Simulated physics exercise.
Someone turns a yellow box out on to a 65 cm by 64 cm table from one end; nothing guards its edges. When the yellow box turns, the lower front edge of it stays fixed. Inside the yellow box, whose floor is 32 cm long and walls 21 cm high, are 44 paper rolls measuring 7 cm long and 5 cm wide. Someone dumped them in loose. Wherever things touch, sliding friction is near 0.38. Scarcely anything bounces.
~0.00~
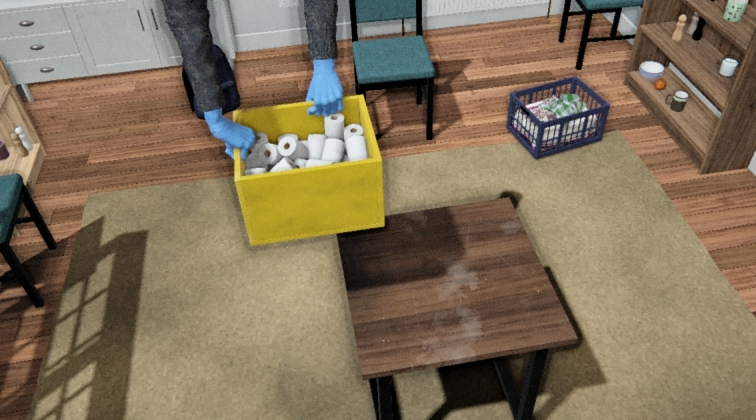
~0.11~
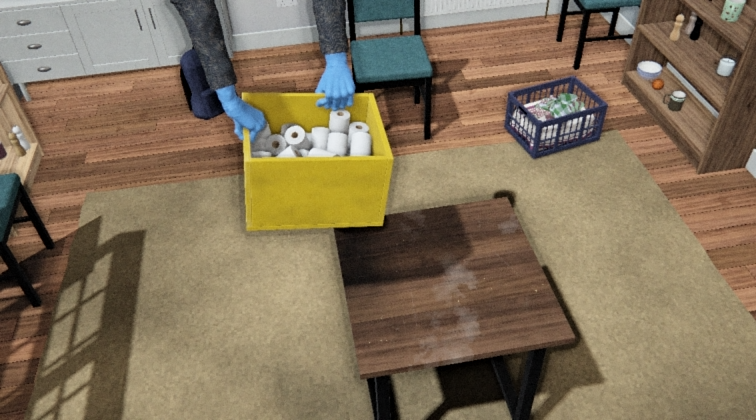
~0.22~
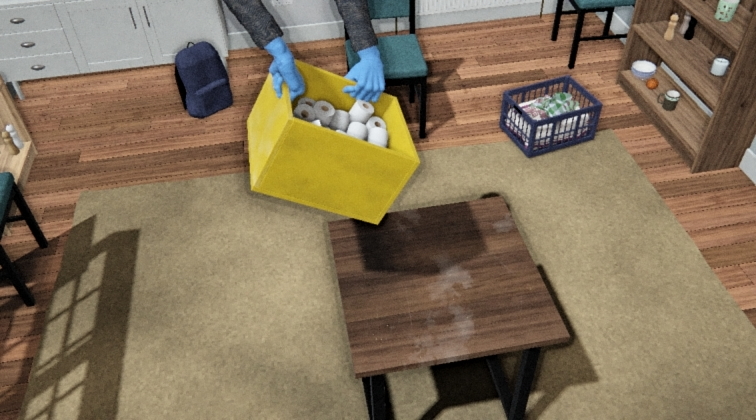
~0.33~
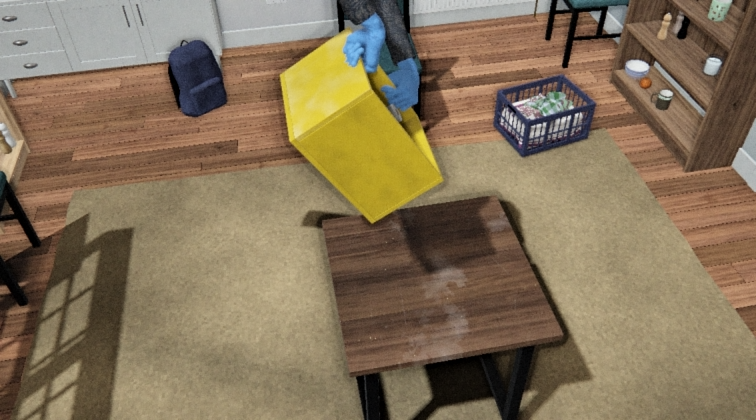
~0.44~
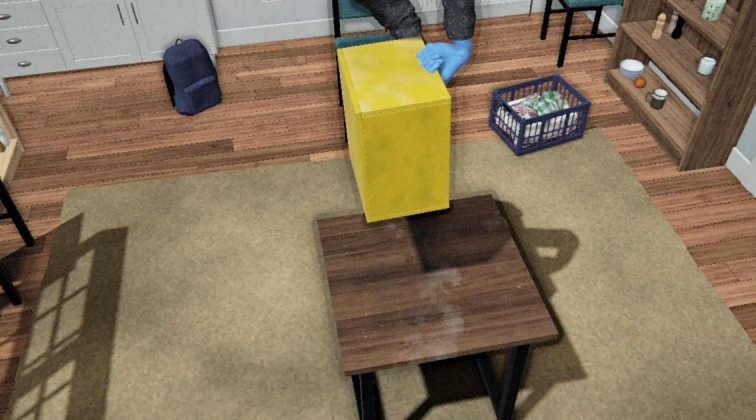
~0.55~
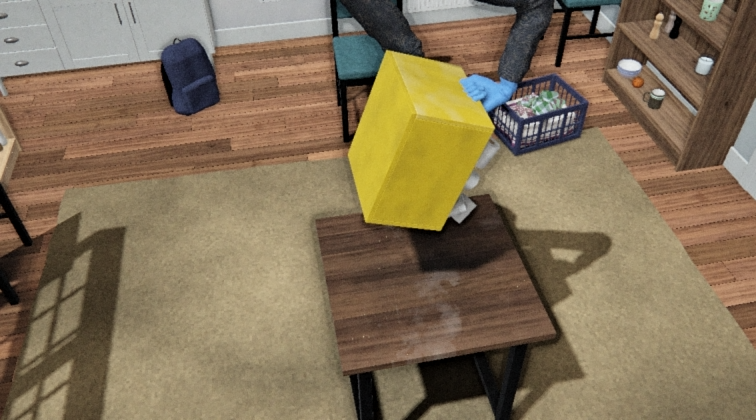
The clip opens on gloved hands gripping an upright yellow box of white paper rolls at the far edge of a wooden table. The hands tilt the box steadily to the right until it stands on its side, then tip it further, and a few rolls emerge from its open end above the table.
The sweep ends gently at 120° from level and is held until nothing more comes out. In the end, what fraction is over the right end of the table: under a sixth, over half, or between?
Result: More than a half of the load over the right end of the table.
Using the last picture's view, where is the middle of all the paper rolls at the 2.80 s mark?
About (551, 367).
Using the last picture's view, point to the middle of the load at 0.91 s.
Near (504, 257) in pixels.
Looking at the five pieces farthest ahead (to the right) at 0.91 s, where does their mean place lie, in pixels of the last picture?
Their mean place is roughly (590, 355) in the last picture.
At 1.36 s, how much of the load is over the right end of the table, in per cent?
Around 60 per cent at that point.
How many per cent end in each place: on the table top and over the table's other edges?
Around 15 per cent and 15 per cent, in that order.
After 0.91 s, tilt 120°; 2 still in the yellow box, 23 on the table top, 12 over the right end of the table and 7 in the air.
After 1.36 s, tilt 120°; 15 on the table top, 27 over the right end of the table and 2 over the table's other edges.
After 1.99 s, tilt 120°; 8 on the table top, 29 over the right end of the table and 7 over the table's other edges.
Outcome (at 2.80 s), 7 on the table top, 30 over the right end of the table and 7 over the table's other edges. Asked share, 30 of 44, 68 per cent.
